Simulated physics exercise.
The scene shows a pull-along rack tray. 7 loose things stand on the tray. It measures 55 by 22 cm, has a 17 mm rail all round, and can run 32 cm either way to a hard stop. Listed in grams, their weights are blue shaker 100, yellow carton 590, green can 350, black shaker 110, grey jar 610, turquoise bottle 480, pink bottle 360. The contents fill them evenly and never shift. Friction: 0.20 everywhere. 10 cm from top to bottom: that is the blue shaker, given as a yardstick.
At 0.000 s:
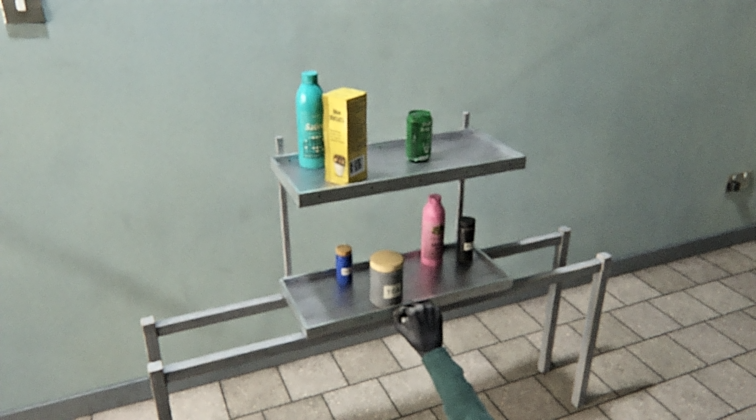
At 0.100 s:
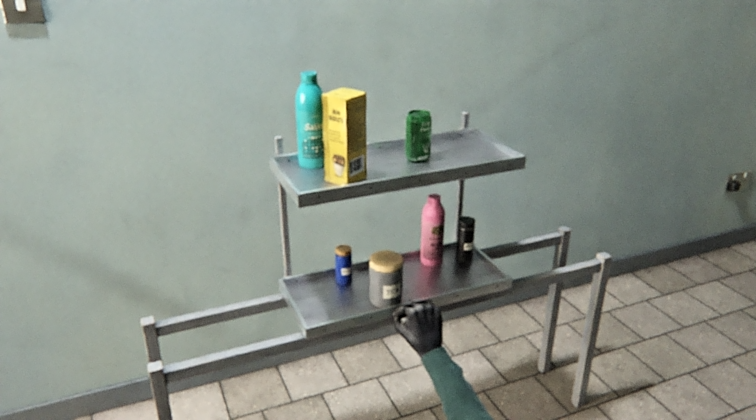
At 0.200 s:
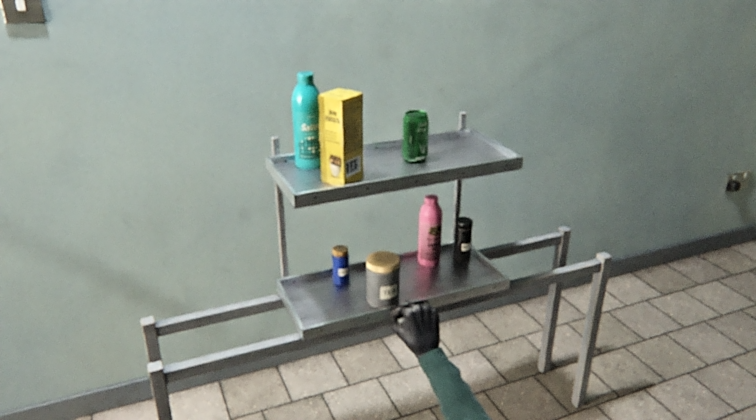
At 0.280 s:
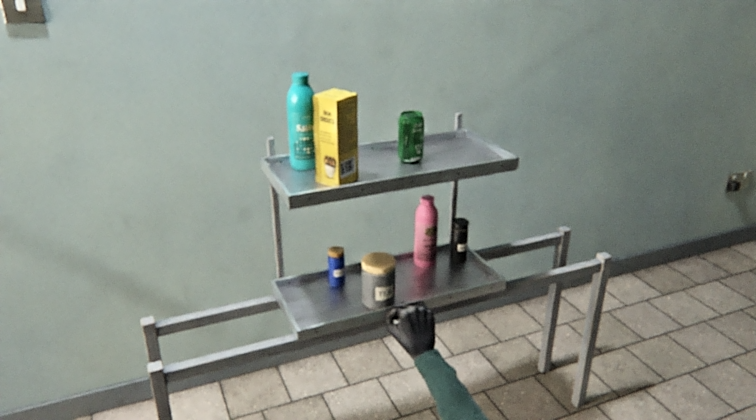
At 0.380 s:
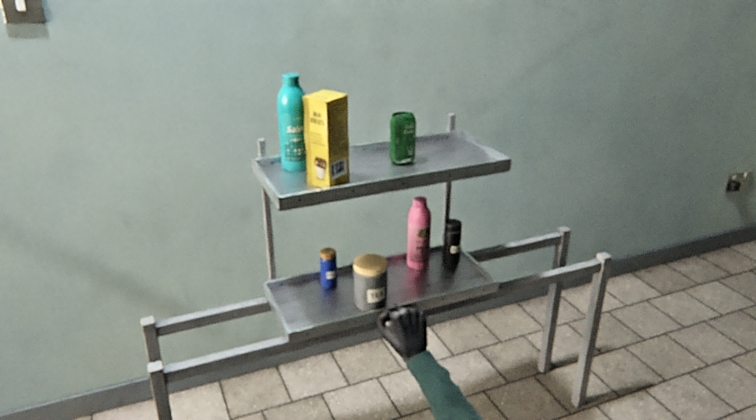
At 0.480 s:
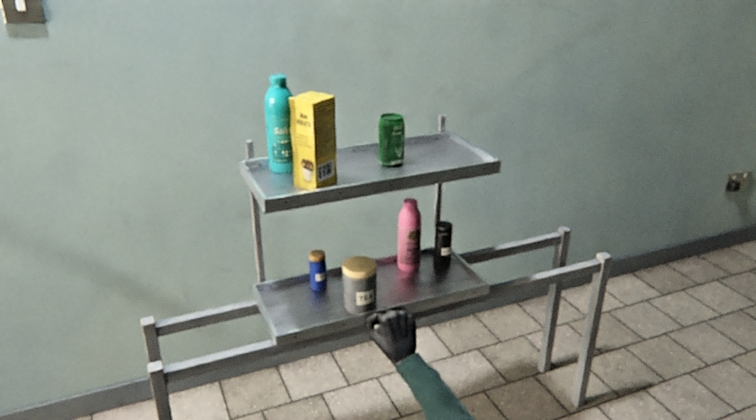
Against a grey-green wall, a gloved hand at the lower shelf's edge slides a two-tier rack of bottles and containers slowly left.
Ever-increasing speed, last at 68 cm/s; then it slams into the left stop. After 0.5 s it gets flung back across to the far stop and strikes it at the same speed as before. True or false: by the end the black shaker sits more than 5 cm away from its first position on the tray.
False.
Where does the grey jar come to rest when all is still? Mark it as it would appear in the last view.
(497, 254).
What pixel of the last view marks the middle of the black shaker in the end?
You'll find it at about (560, 219).
After 1.08 s, tray moved 32 cm left; black shaker moved 6 cm near (337, 267); turquoise bottle 3° off upright; yellow carton moved 6 cm.
After 1.28 s, tray moved 32 cm left; black shaker moved 11 cm near (319, 270); turquoise bottle 14° off upright; pink bottle moved 11 cm.
After 3.38 s, tray moved 32 cm right; black shaker moved 9 cm near (535, 224); pink bottle moved 9 cm; blue shaker moved 9 cm.
After 3.48 s, tray moved 32 cm right; black shaker moved 4 cm near (549, 221); pink bottle moved 4 cm; blue shaker moved 4 cm.
In the end (4.0 s), not toppled but over 5 cm from the start, turquoise bottle; the other 6 under 5 cm from the start. In the last view, black shaker near (560, 219).
